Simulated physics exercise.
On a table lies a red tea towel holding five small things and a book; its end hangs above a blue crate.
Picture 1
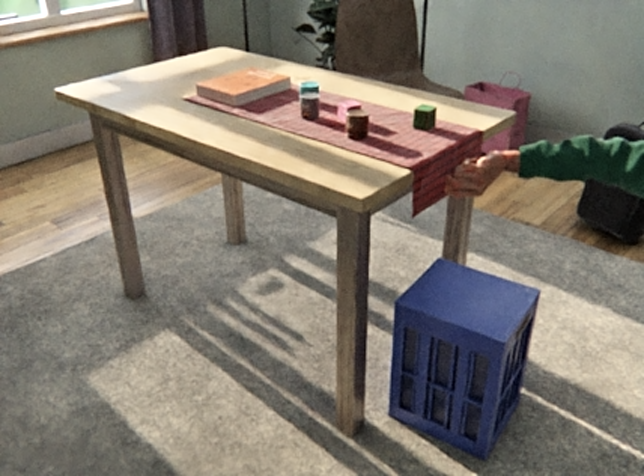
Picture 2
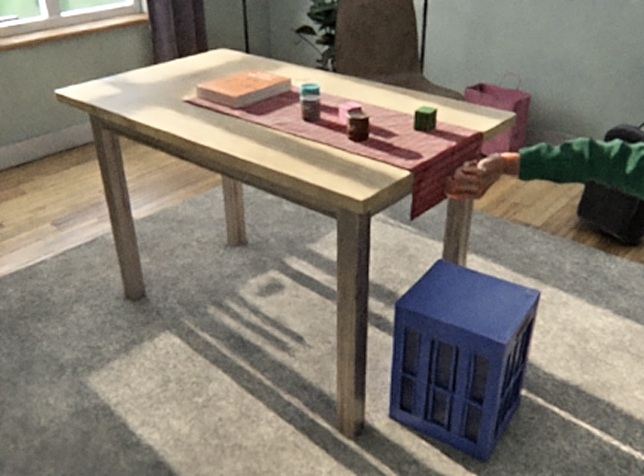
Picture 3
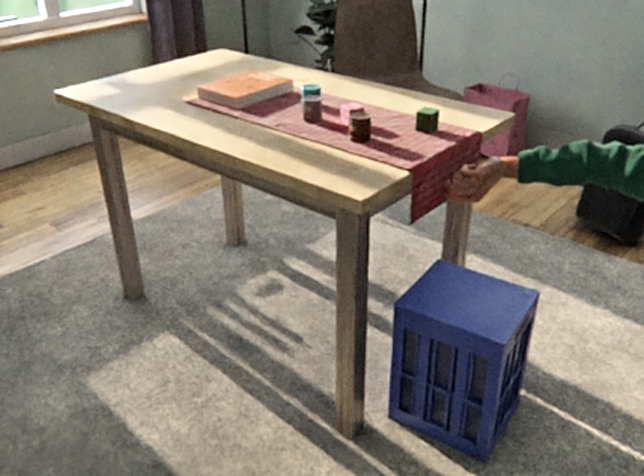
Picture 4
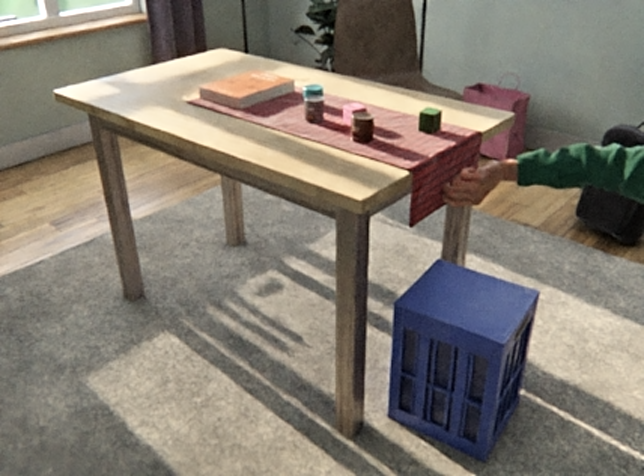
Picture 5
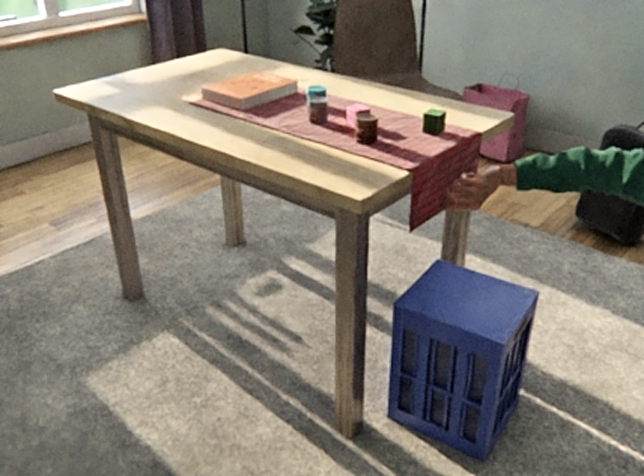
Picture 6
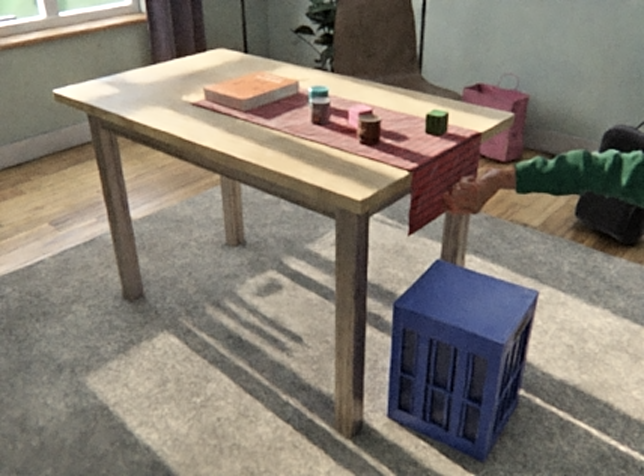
A hand in a green sleeve slowly pulled a red cloth a little way over the table's right end, above a blue crate, and the book, small pots and cubes on it shifted slightly along.
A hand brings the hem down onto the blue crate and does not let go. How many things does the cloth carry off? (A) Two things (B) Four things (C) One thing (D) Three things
A.
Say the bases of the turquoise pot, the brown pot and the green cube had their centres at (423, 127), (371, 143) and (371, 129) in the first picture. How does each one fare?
First the turquoise pot: It ends off the top. Next the brown pot: It ends off the top. Last the green cube: It ends off the top.
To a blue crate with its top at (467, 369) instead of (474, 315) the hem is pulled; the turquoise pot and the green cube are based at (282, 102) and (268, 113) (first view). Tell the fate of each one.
Observed: Turquoise pot remains seated; green cube remains seated.
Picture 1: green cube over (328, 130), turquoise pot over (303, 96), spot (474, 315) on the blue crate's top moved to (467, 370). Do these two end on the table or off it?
As for the green cube, it leaves the top; as for the turquoise pot, it stays in place.
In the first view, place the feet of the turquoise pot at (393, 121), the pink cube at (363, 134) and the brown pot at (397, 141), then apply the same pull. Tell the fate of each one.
Outcome: Turquoise pot is gone, pink cube is gone, brown pot is gone.
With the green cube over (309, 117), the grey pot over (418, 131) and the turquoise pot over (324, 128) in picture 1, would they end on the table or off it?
For the green cube it's staying, for the grey pot it's falling, for the turquoise pot it's staying.
Soon after, hem near (442, 237); all still up.
Then, hem near (441, 270); green cube gone.
Further on, hem on the crate; green cube and brown pot gone.
At rest, hem on the crate; green cube and brown pot gone. The count of fallen things is two.
